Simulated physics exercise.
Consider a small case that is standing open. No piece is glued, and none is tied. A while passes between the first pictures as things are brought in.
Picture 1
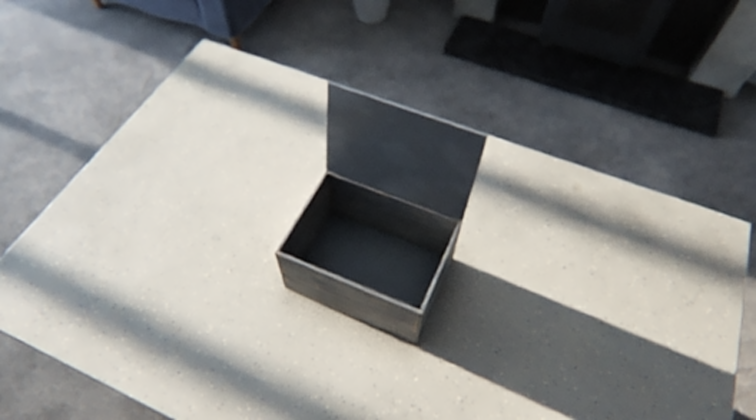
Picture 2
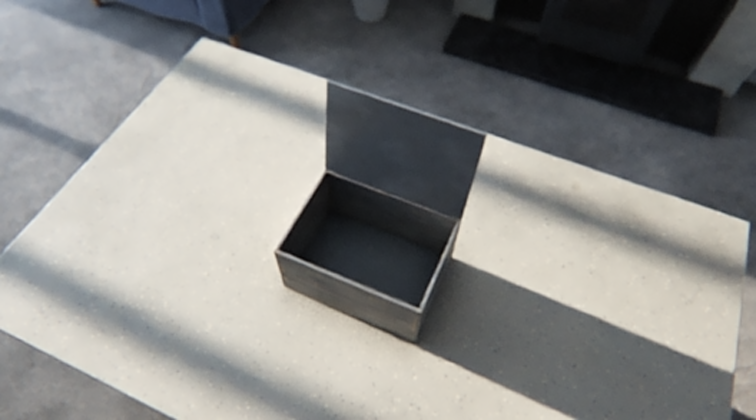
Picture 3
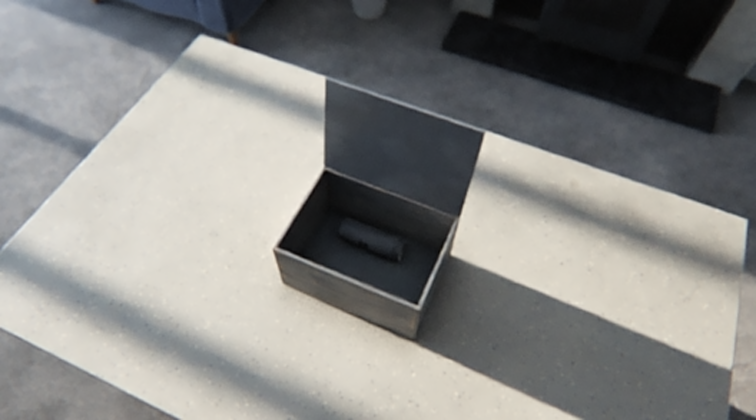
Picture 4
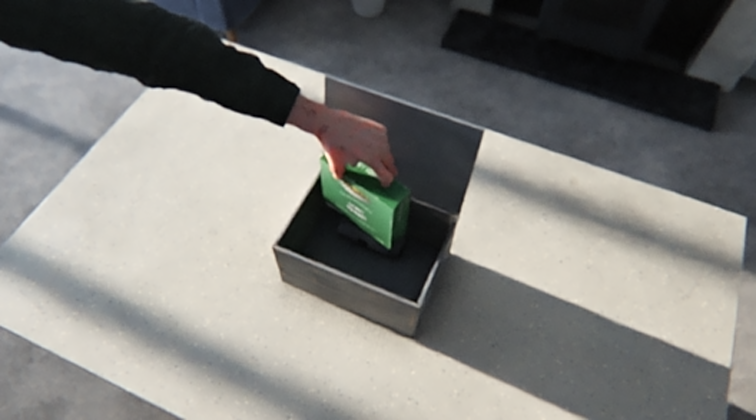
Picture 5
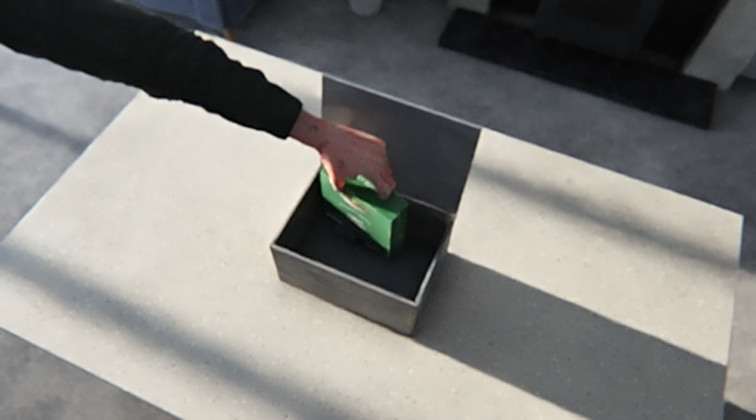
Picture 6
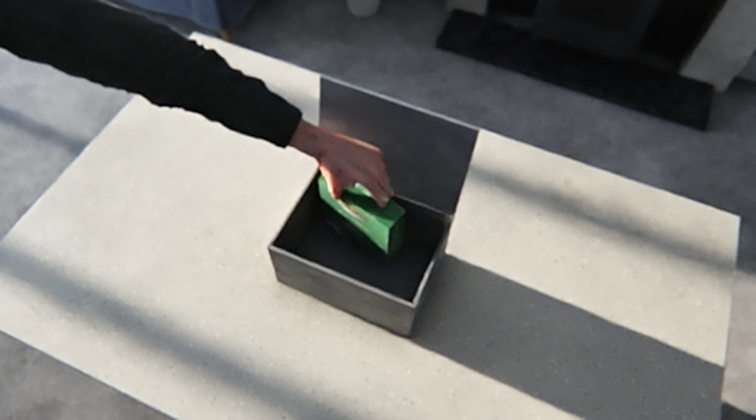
On a pale tabletop, an open grey box stood empty until a small dark object appeared inside it, and then a hand in a black sleeve reached in from the left and lowered a green packet into it.
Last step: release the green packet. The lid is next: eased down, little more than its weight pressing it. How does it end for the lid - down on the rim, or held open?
For the lid it ends down on the rim.
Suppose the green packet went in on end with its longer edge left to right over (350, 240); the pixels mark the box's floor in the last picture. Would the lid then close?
Well, in that case it won't go down.
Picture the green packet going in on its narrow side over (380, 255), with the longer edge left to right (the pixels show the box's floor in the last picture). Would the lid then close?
Then the lid does shut, as it turns out.
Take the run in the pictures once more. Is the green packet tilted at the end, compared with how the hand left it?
By the end the green packet has leaned over.
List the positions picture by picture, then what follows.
In the first picture, the last thing is not in view yet.
In the second picture, the last thing is not in view yet.
In the third picture, the last thing is not in view yet; grey shaker (373, 239).
The fourth picture shows coming down; green packet (365, 197); grey shaker (372, 237).
The fifth picture shows coming down; green packet (364, 208).
The sixth picture shows in place under the hand; green packet (362, 215).
Then, 1.00 s after the last picture, lid starting down; green packet on its side near (347, 263); grey shaker rolled a little.
Then, 1.80 s after the last picture, lid 45° above the rim; green packet on its side near (347, 263); grey shaker rolled a little.
At rest, lid shut; tipped over in the box, green packet; grey shaker in place. Seen from the same camera at the end, green packet near (347, 263).
